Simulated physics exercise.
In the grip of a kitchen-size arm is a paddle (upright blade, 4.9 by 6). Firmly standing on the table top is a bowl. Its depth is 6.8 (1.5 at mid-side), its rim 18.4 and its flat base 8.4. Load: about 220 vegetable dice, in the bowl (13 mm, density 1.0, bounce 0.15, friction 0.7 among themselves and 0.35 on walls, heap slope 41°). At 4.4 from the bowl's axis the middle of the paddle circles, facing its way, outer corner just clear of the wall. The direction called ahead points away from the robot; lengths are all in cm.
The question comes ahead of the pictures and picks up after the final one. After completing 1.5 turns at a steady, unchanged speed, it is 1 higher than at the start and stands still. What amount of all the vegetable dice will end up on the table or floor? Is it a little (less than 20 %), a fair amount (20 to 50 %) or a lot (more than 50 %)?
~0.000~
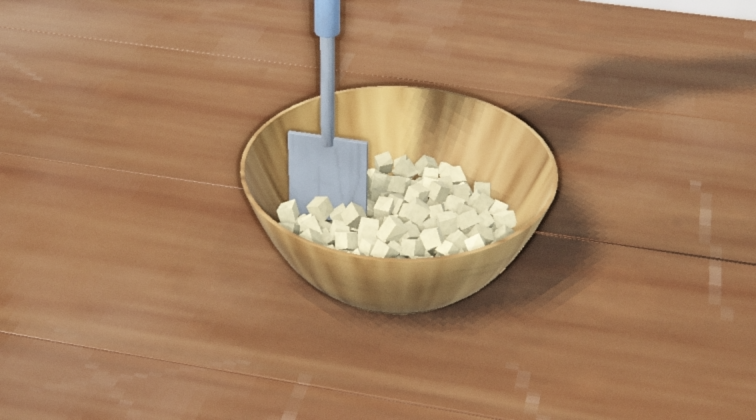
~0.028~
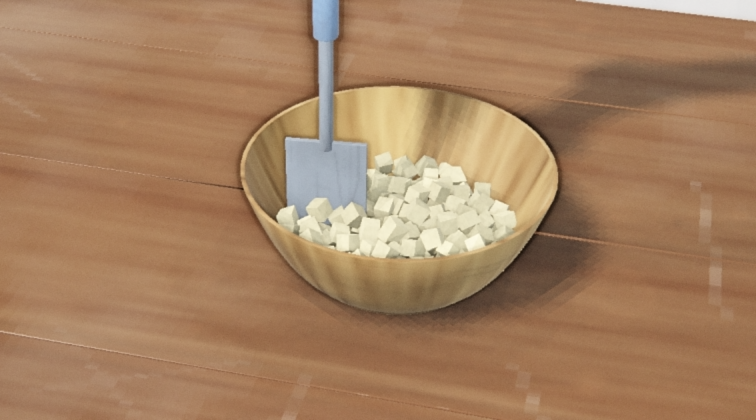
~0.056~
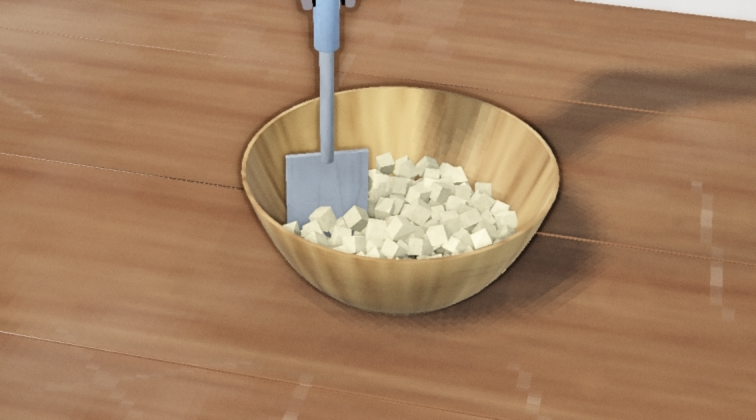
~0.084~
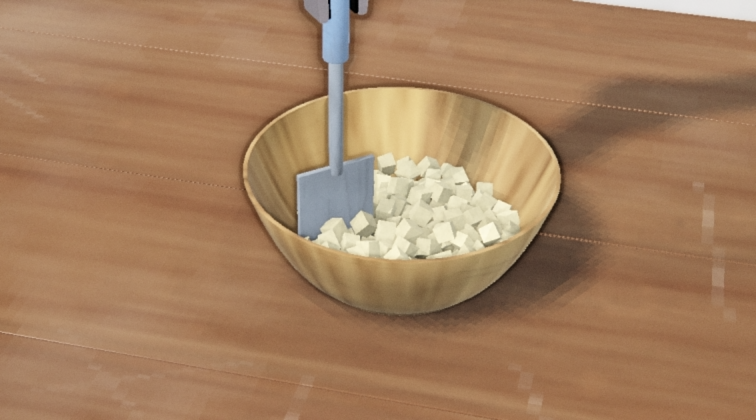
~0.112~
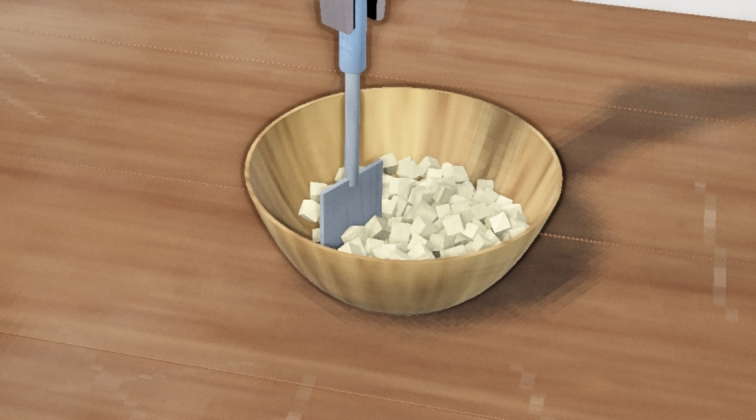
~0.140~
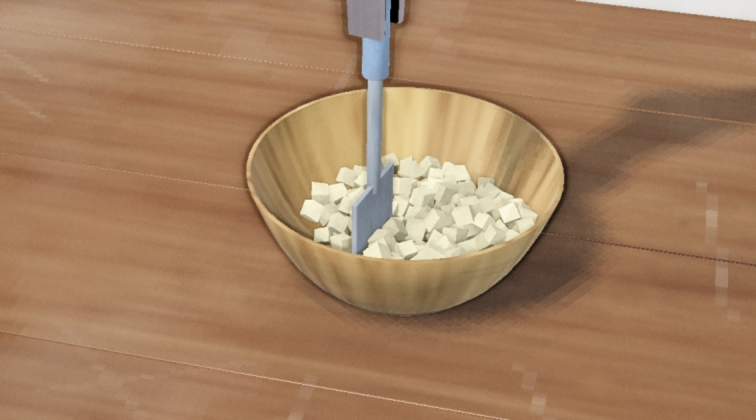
A fair amount, from 20 to 50 %.
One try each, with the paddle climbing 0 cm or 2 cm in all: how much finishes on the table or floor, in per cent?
That gives about 25 per cent and 20 per cent, in order.
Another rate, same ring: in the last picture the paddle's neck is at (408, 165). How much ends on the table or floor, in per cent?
Roughly 35 per cent.
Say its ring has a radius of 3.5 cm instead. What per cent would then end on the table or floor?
Some 20 percent would.
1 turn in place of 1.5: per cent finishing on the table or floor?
Close to 15 in a hundred.
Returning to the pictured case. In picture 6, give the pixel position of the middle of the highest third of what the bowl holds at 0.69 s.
Around (415, 250).
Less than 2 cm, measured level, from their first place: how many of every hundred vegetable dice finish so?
I'd guess close to 5 percent of the load.
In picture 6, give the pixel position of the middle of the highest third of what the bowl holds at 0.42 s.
Centre estimate: Approx. (392, 123) px.
After 0.42 s, 257° round, highest piece 9 above the table; 195 in the bowl, 9 on the table or floor, 11 in flight or on the tool.
After 0.69 s, 77° round, highest piece 9 above the table; 178 in the bowl, 31 on the table or floor, 6 in flight or on the tool.
After 1.03 s, 180° round, highest piece 7 above the table; 155 in the bowl, 60 on the table or floor.
After 1.73 s, 180° round, highest piece 6 above the table; 155 in the bowl, 60 on the table or floor.
In the end, 155 in the bowl, 60 on the table or floor. That is 28 % on the table or floor.
